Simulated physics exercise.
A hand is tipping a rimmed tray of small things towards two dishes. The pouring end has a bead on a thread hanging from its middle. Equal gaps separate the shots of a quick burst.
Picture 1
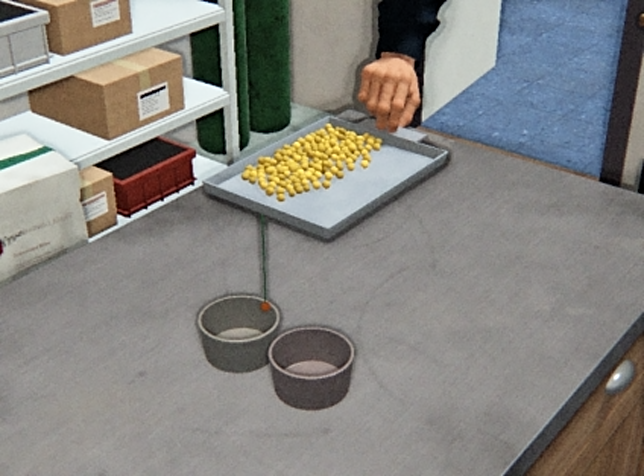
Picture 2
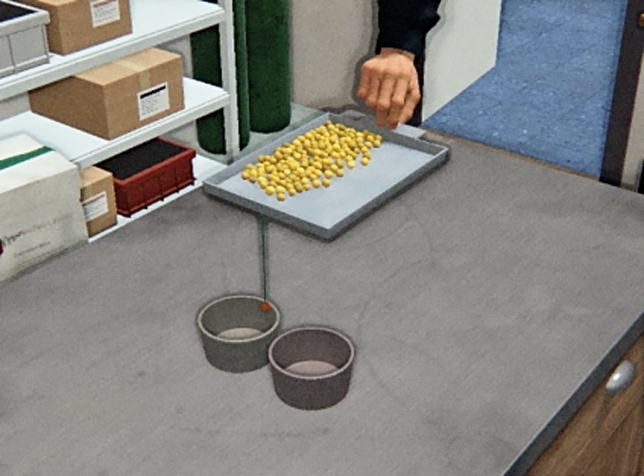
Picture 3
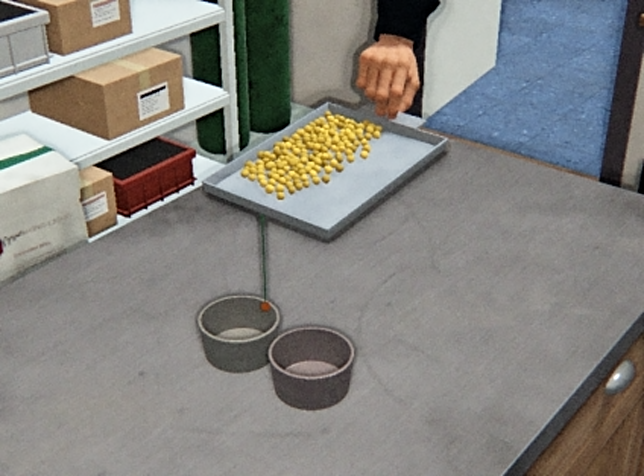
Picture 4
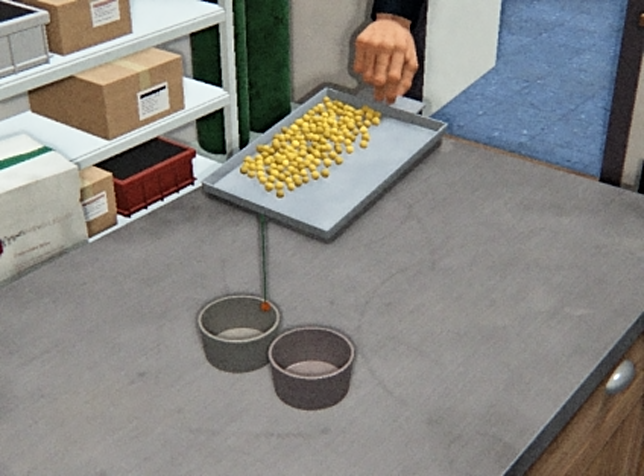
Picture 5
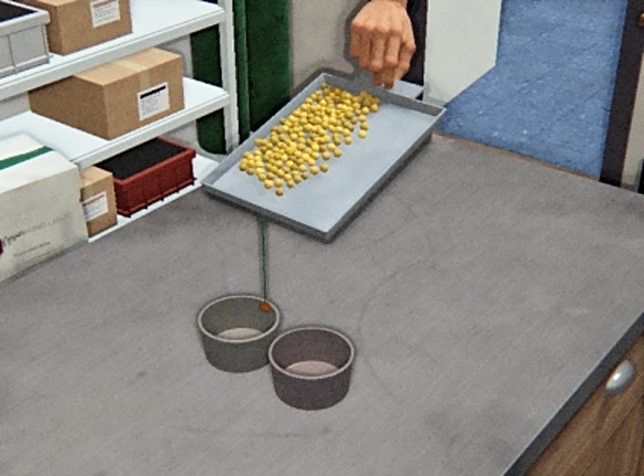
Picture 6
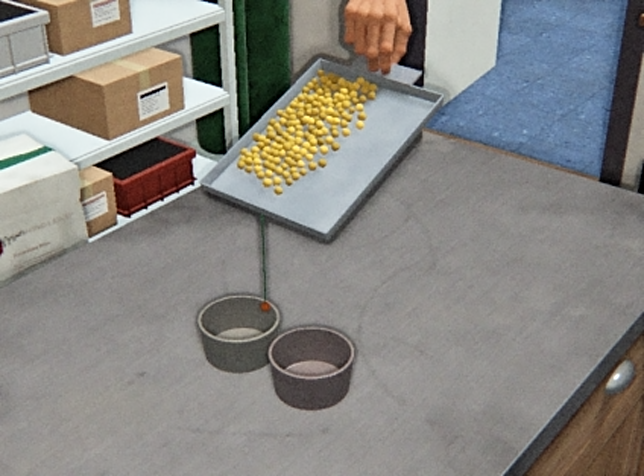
On a grey worktop, a hand gradually raised the far end of a metal tray of small yellow balls, tilting it towards two small empty dishes, while the balls stayed bunched together on the tray.
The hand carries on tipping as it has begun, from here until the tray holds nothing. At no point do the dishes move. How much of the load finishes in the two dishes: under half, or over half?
Under half.
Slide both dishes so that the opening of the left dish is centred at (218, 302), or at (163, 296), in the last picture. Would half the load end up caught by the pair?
Earlier try a minority share, later try a minority share.
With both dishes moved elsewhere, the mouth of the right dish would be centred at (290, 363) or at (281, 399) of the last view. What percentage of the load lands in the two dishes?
Roughly 60 per cent, then roughly 40 per cent.
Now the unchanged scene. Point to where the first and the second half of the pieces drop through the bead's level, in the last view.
I'd place the first part at (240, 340) and the rest at (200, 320).
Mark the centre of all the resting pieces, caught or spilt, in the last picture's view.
I'd put the middle somewhere around (211, 386).
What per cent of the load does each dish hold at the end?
Left dish 10, right dish 10 %.
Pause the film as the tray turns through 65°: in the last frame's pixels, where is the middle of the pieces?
Centre estimate: (262, 175).
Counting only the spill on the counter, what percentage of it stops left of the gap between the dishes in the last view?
Close to 90 %.
Soon after the last picture, tray tipped steeply; nearly all on the tray; a stray few in the air.
A little later, tray tipped past a quarter turn; nearly all on the tray; a stray few in the left dish; a small part outside both; a stray few in the air.
Later still, tray tipped past a quarter turn; a small part in the right dish; a small part in the left dish; most outside both; a stray few in the air.
At rest, tray tipped past a quarter turn; a small part in the right dish; a small part in the left dish; most outside both.
